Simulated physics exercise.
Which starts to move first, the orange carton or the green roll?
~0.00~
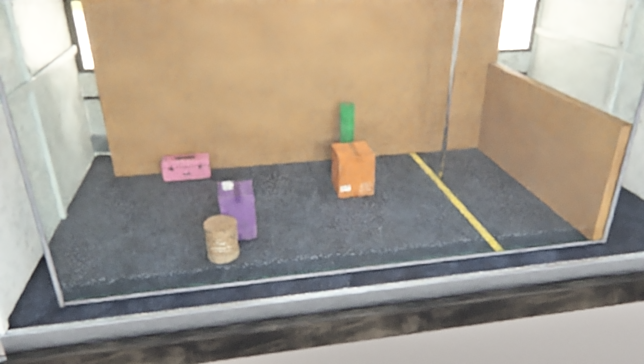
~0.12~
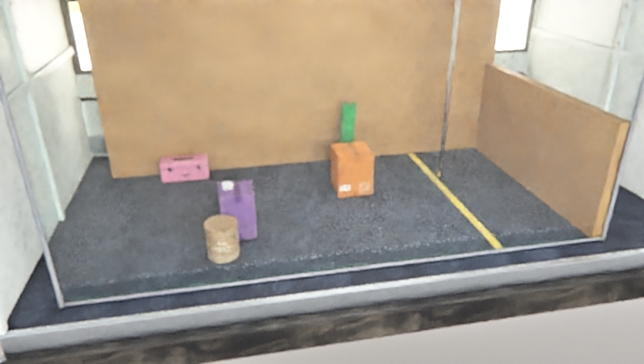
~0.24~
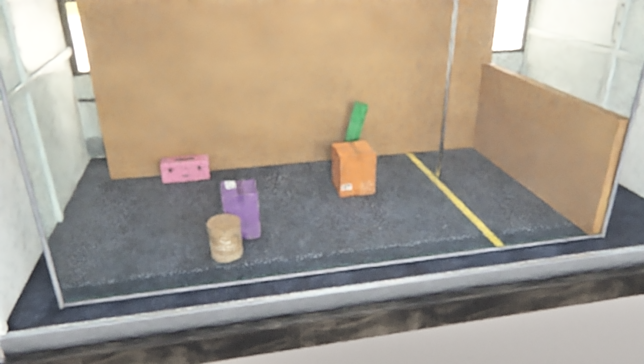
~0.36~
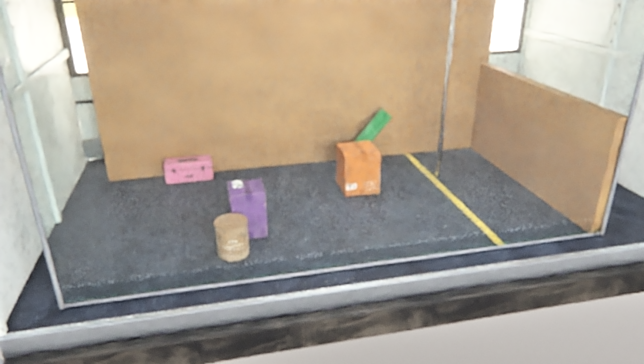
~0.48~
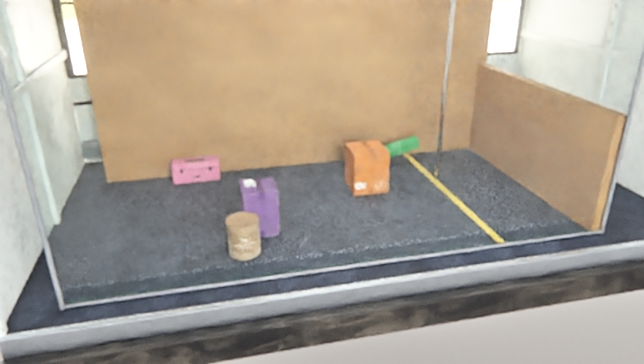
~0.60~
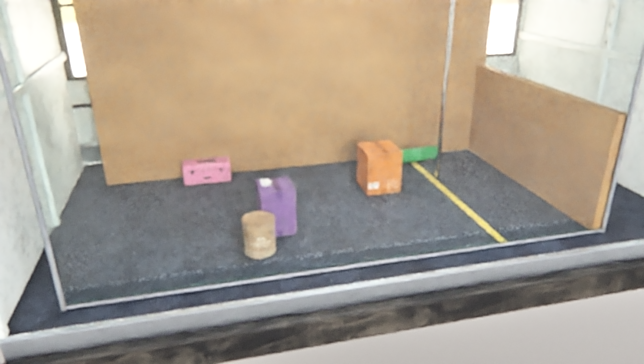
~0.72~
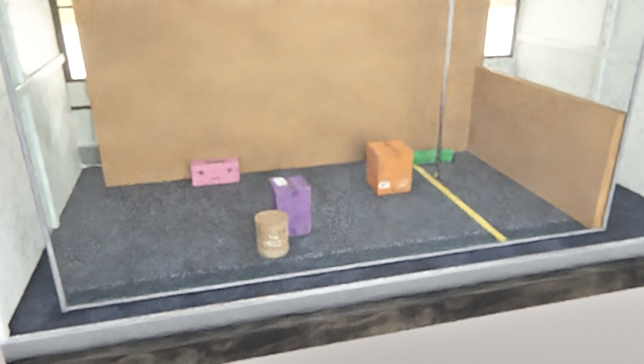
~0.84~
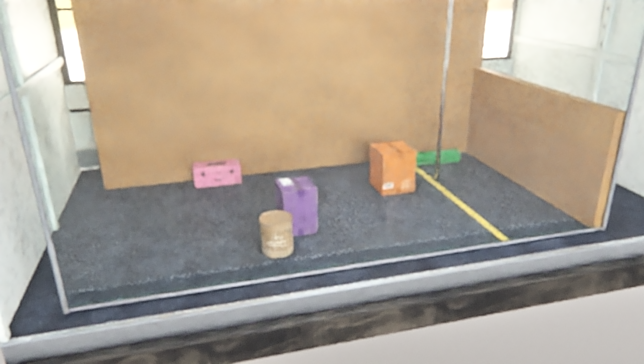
The green roll moves first. It is already leaning over to the right before the orange carton starts sliding.
